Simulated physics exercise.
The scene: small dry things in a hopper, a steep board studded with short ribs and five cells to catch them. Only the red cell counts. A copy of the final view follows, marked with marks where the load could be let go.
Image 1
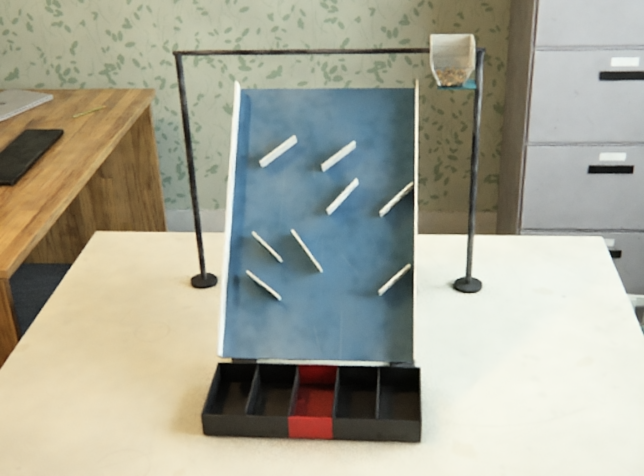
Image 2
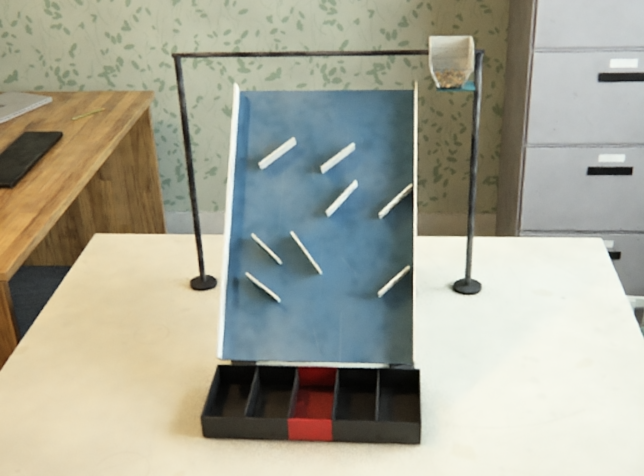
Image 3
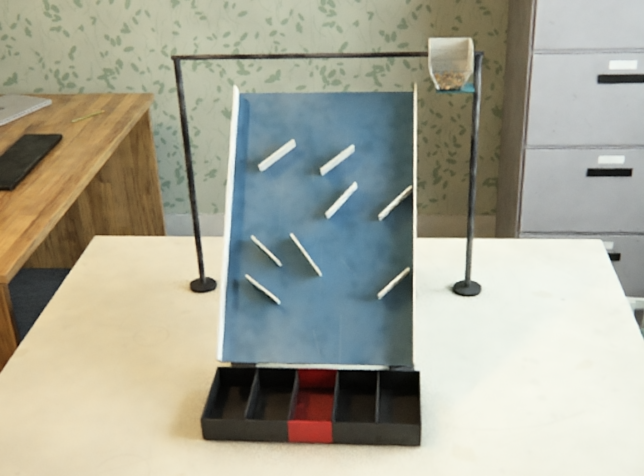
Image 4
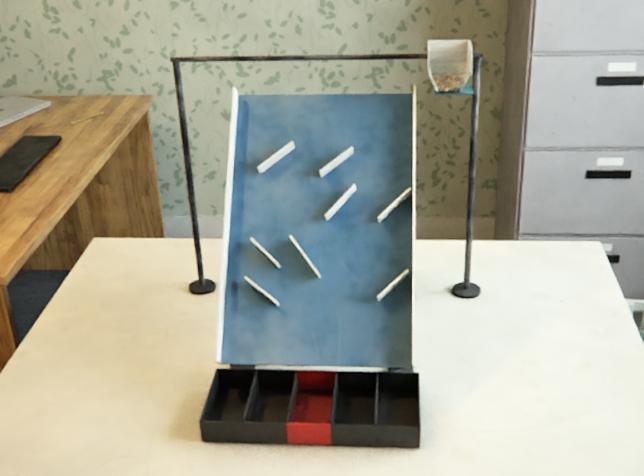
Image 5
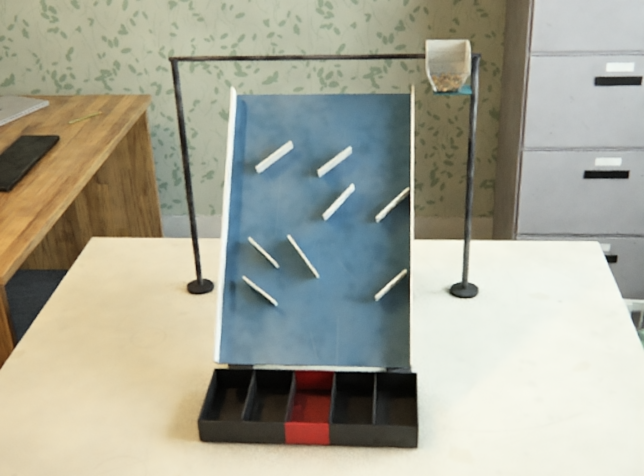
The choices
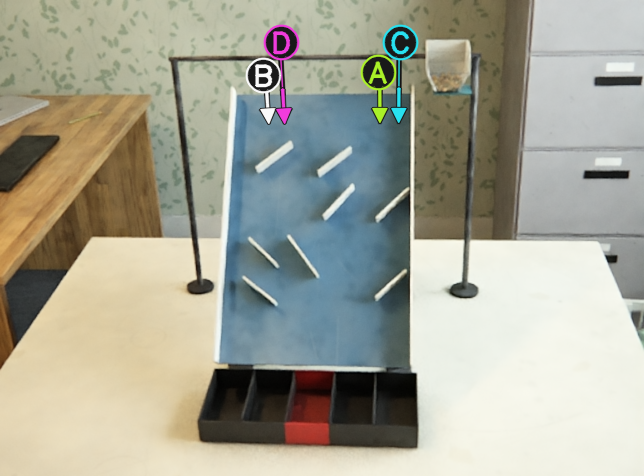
The footage shows a hopper of dried chickpeas at the upper right of a stand, above a steep blue board with white ribs and five cells below, the middle one red; nothing moves apart from a slight shift in the view.
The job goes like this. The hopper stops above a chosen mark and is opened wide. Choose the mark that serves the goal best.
The answer is mark C.
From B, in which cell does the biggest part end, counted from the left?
It is the first one.
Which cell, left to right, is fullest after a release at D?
It is the first one.
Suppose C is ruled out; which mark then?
It is A.
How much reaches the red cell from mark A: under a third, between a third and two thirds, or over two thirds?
Mark A gives between a third and two thirds.
On the marked copy, mark A meets the board at (379, 117); mark B meets the board at (268, 118); mark C meets the board at (398, 117); mark D meets the board at (284, 118).
For mark A, roughly half in the red cell, roughly a third in other cells, about a tenth outside the box.
For mark B, just a few in the red cell, almost all in other cells.
For mark C, the larger part in the red cell, about a tenth in other cells, about a tenth held on the board.
For mark D, just a few in the red cell, almost all in other cells.
